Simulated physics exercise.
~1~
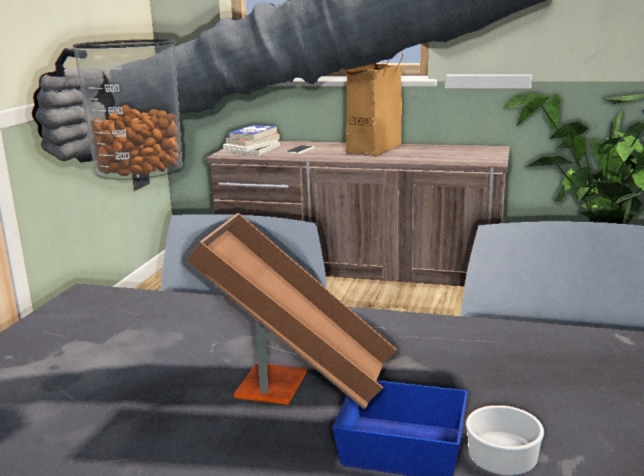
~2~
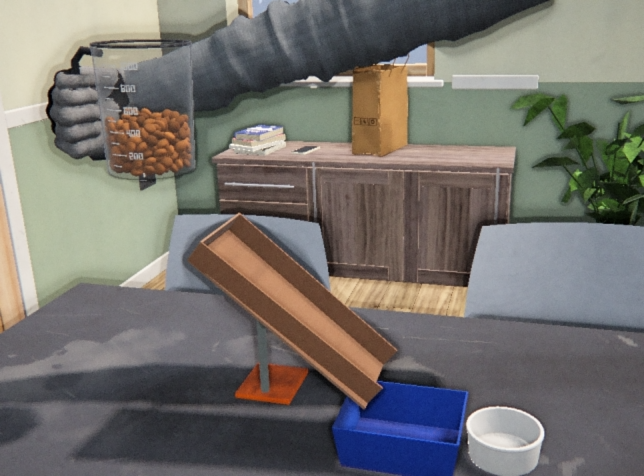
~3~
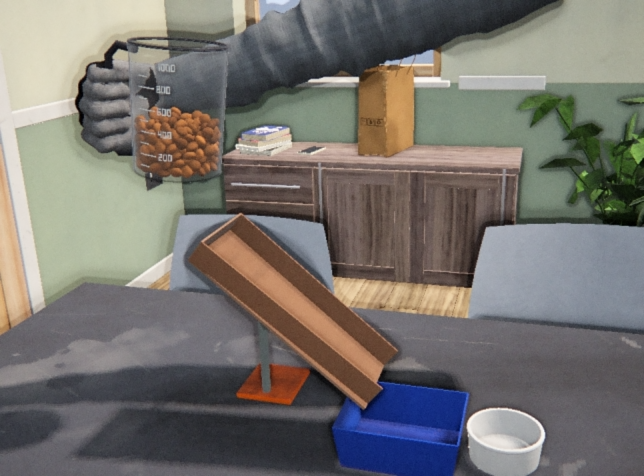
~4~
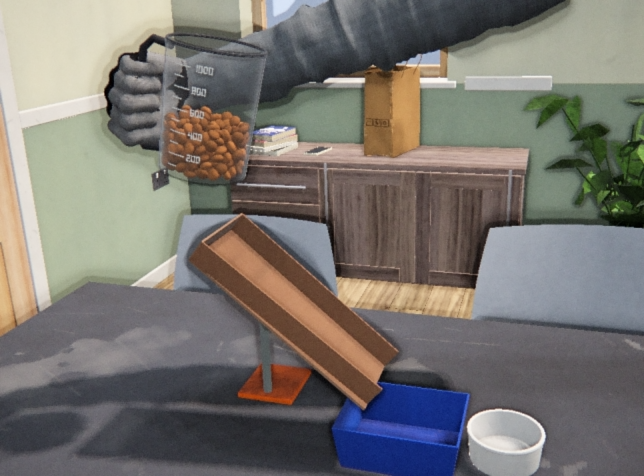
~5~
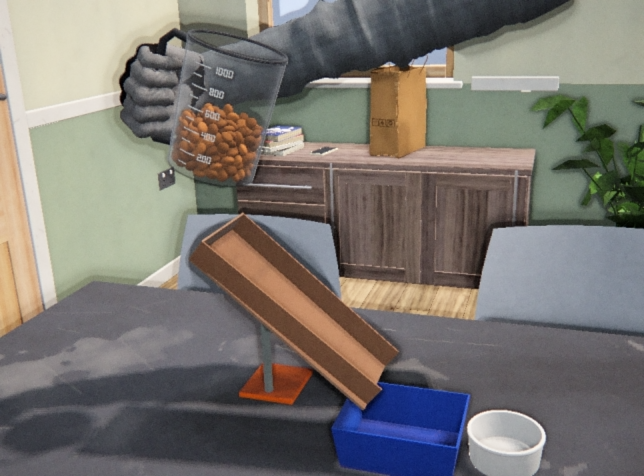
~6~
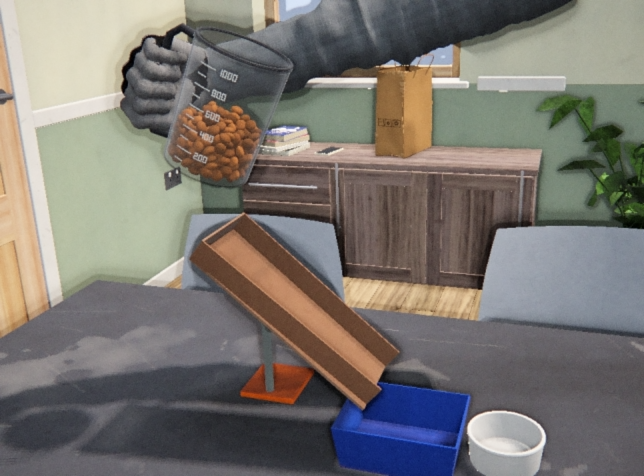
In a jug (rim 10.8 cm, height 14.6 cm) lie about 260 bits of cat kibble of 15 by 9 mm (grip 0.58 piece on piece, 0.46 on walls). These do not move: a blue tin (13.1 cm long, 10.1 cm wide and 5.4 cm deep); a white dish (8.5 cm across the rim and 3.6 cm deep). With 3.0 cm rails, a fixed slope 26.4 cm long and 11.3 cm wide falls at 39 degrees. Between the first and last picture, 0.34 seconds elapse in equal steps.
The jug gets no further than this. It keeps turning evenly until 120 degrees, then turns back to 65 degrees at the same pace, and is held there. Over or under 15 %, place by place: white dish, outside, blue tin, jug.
White dish: Under, outside everything: Under, blue tin: Over, jug: Over.
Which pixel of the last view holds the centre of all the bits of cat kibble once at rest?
At about (416, 433).
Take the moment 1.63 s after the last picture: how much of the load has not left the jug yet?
About 30 per cent.
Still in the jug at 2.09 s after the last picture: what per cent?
Around 30 per cent of the load is still there.
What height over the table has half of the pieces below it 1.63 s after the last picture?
Roughly 4 centimetres above the table.
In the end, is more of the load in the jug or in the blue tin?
The larger share is in the blue tin.
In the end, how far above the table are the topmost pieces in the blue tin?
About 5.0 cm.
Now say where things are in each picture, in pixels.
The first picture shows jug at (127, 67); tilt 0 degrees; moved 0.0 cm; lip at (168, 43); top of the load at (161, 115); blue tin at (402, 408); white dish at (505, 426).
The second picture shows jug at (143, 68); tilt 2 degrees; moved 1.7 cm; lip at (185, 44); top of the load at (174, 116).
The third picture shows jug at (179, 70); tilt 7 degrees; moved 5.6 cm; low side right; lip at (223, 49); top of the load at (197, 116).
The fourth picture shows jug at (214, 73); tilt 12 degrees; moved 9.5 cm; low side right; lip at (262, 55); top of the load at (198, 116).
The fifth picture shows jug at (232, 77); tilt 18 degrees; moved 11.3 cm; low side right; lip at (283, 62); top of the load at (187, 113).
The sixth picture shows jug at (235, 80); tilt 24 degrees; moved 11.3 cm; low side right; lip at (288, 69); top of the load at (206, 111); blue tin at (403, 411); white dish at (506, 432).
Then, 0.63 s after the last picture, tilt 78 degrees; jug 100 %; middle of all pieces near (198, 122).
Then, 1.15 s after the last picture, tilt 120 degrees; slope 15 %, jug 85 %; middle of all pieces near (229, 145).
Then, 1.63 s after the last picture, tilt 86 degrees; slope 10 %, blue tin 55 %, jug 30 %; middle of all pieces near (367, 335).
Then, 2.09 s after the last picture, tilt 65 degrees; blue tin 60 %, jug 30 %, outside 5 %; middle of all pieces near (380, 352).
In the end, white dish 0 %, slope 0 %, blue tin 60 %, jug 30 %, outside 5 %.
